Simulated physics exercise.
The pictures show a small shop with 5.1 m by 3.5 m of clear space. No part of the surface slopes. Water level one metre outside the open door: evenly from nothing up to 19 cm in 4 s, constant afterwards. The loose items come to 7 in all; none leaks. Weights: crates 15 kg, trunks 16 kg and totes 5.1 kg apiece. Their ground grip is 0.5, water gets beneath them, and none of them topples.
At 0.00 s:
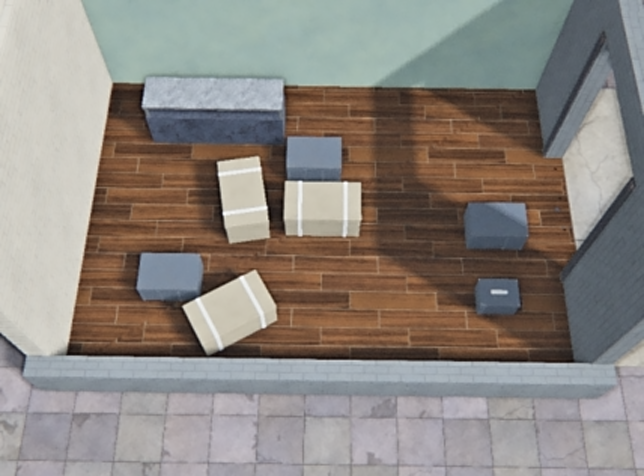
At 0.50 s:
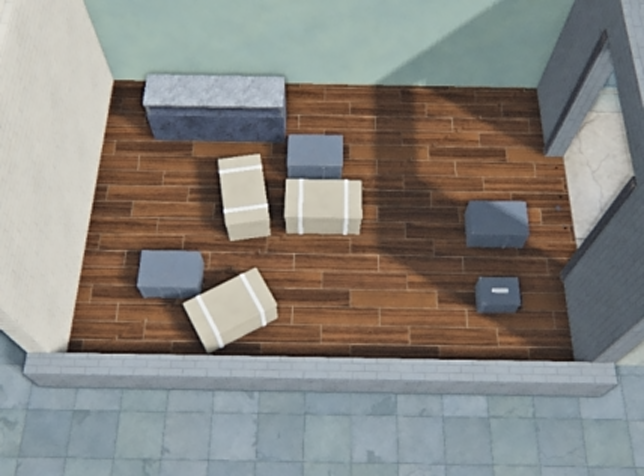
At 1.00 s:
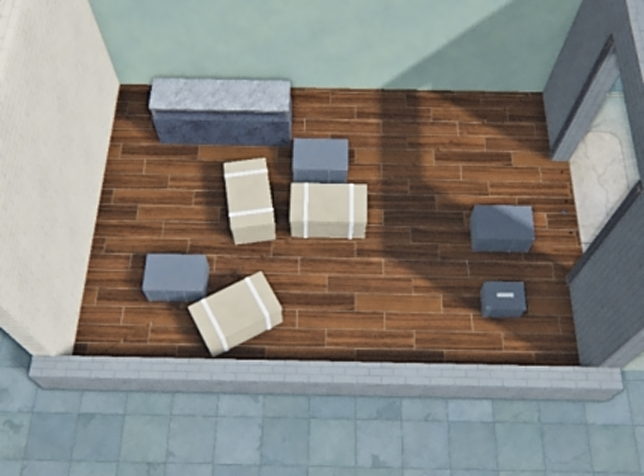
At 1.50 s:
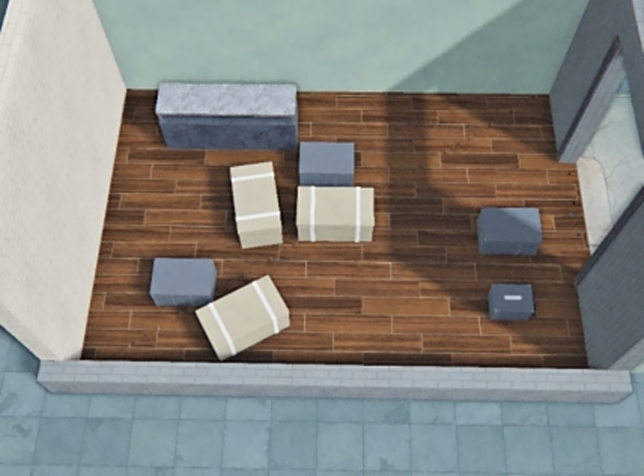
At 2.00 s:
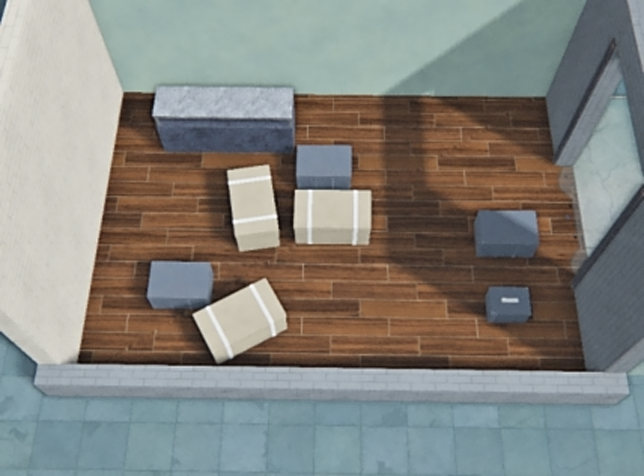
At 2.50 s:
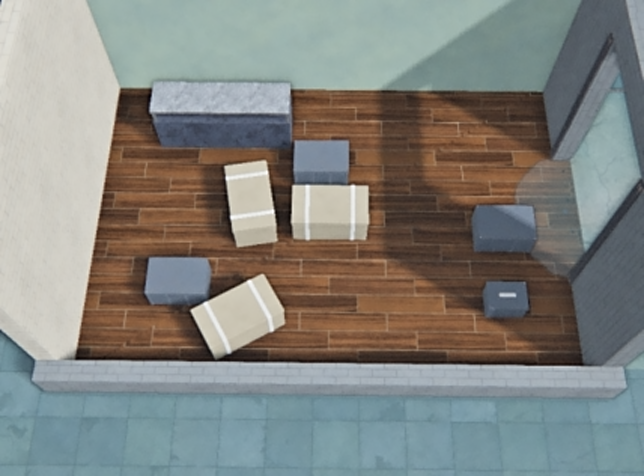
Small wood-floored shop seen from above, crates and trunks sitting still as water spreads outside and just enters the right-hand doorway.
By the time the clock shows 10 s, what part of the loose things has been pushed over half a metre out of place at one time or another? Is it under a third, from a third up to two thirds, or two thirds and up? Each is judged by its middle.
I would say two thirds and up.
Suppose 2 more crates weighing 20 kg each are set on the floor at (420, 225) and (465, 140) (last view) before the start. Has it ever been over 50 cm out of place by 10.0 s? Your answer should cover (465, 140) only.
Result: Not exceeded.
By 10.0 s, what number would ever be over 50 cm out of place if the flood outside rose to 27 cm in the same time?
It would come to 7 of them.
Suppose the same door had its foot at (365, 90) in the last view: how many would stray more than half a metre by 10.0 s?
The answer would then be 5.
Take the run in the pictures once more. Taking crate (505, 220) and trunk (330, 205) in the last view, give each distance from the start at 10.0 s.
In that order: 300 cm, 140 cm.
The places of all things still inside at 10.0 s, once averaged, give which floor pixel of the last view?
Mean position: Approximately (220, 287).
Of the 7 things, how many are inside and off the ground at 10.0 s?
Count: 7.
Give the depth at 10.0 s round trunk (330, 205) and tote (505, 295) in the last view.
Depth approx. 9 cm / 4 cm.
After 3.5 s 0 of 7 are over 50 cm from their spots; 0 afloat.
After 4.5 s 1 of 7 are over 50 cm from their spots; 0 afloat.
After 7.0 s 2 of 7 are over 50 cm from their spots; 0 afloat.
After 10.0 s 6 of 7 are over 50 cm from their spots, and 6 have been at some point; 7 afloat.
